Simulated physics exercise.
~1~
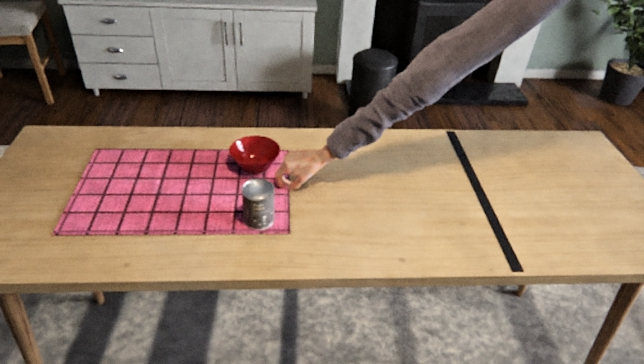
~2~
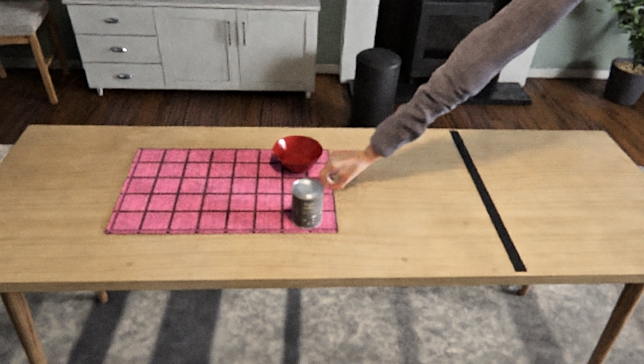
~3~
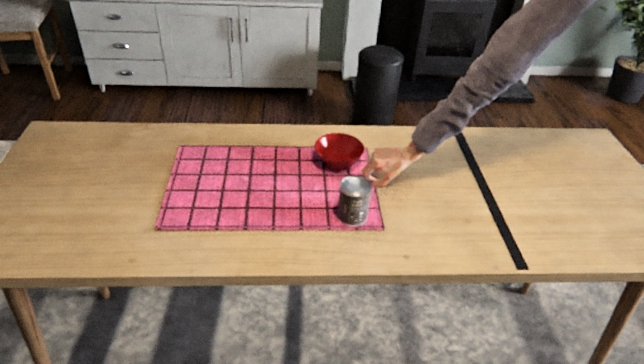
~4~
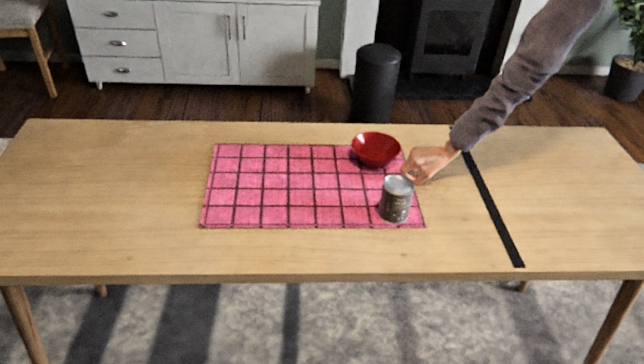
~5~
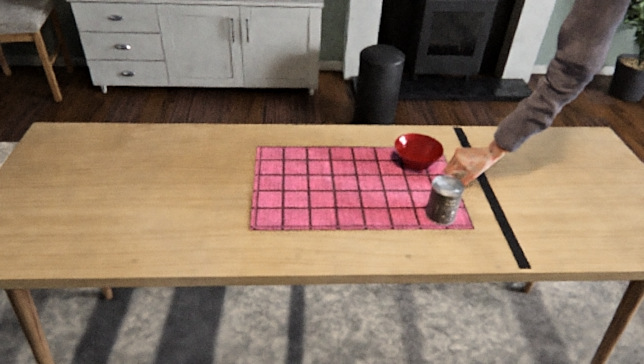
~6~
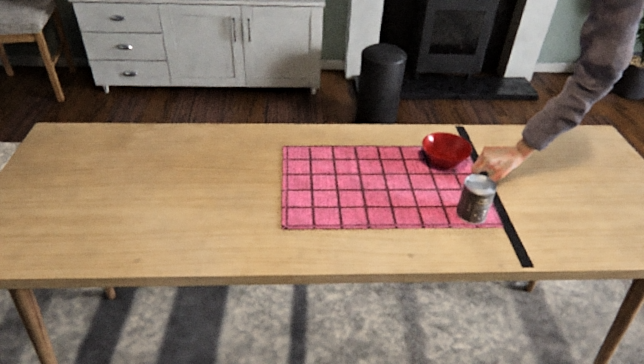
A pink checked table runner, with a grey tin upright near its right edge and a red bowl just behind the tin, lies on a long wooden table seen from the front and slightly above. A black tape line crosses the table to the right, and pale cabinets stand behind. A hand in a grey sleeve, reaching in from the upper right, draws the cloth steadily rightward. The tin and bowl ride along with it, keeping their places. At last the runner's right hem reaches the tape, with the tin still upright and the bowl still on the cloth.
